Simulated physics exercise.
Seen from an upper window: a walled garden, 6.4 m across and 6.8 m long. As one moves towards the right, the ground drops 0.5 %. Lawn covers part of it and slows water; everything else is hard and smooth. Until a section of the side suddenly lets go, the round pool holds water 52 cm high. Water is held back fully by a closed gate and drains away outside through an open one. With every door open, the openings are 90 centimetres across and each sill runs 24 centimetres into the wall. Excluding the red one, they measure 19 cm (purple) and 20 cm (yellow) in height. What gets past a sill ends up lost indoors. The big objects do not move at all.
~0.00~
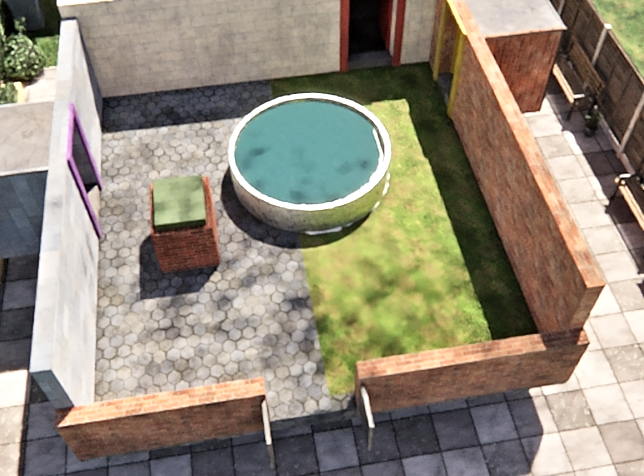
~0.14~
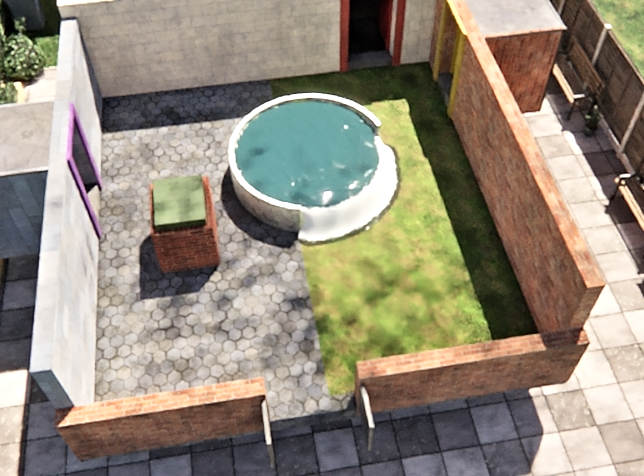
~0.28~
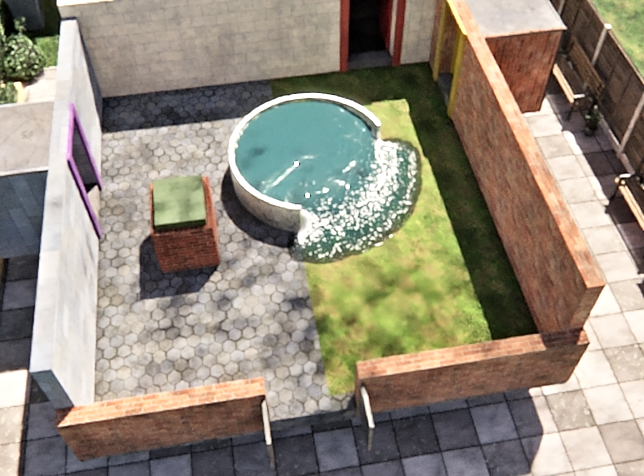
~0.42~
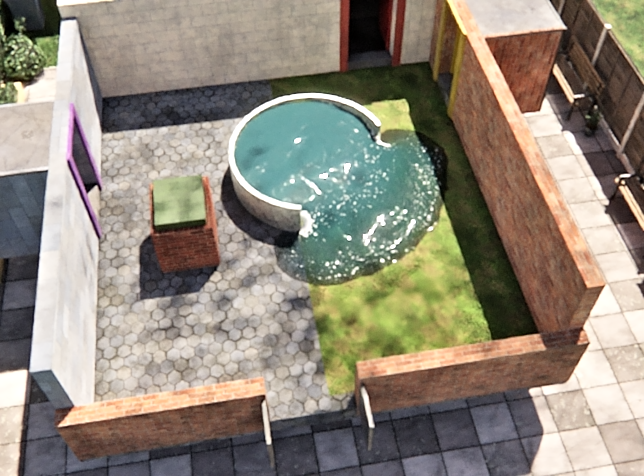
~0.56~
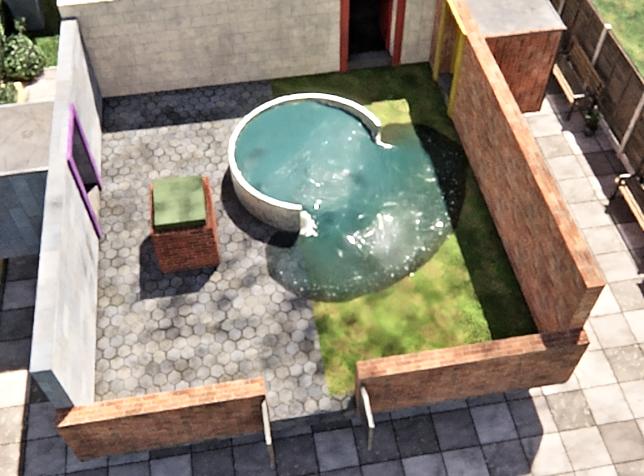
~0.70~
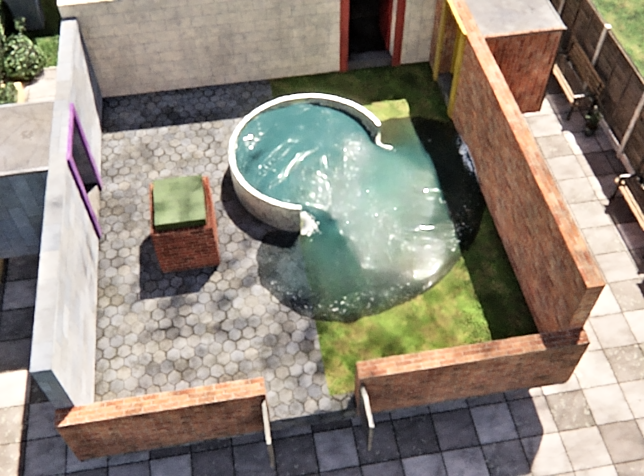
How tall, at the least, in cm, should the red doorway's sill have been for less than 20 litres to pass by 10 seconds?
I would say 6 cm.
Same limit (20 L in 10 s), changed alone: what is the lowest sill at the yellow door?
Roughly 6.0 cm at the yellow door.
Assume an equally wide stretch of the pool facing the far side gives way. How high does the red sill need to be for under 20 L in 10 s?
A height of around 18 cm.
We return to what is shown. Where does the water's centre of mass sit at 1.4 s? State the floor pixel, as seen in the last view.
Approximately (350, 193).
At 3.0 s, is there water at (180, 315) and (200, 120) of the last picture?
Taking them as asked: Spared, then spared.
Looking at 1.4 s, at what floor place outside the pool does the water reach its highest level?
At about pixel (477, 193).
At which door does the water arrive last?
The answer is the purple one.
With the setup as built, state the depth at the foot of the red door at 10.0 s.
Depth: Near 8.5 cm.
After 1.4 s water covers 35 % of the floor, deepest (26 cm) near (477, 193); it has not reached the red door.
After 3.0 s water covers 45 % of the floor, deepest (38 cm) near (532, 328); it has not reached the red door.
After 10.0 s water covers 100 % of the floor, deepest (10 cm) near (433, 83); 8 cm at the red door, 0 litres in over its 18 cm sill.
At the red door as built, the water arrived by 3.4 s and peaked near 10 cm at 8.6 s.
With a sill of 5 cm, 32 litres would have come in within the 10 s; with 6.5 cm, 12 litres. So under 20 litres takes about 6 cm.
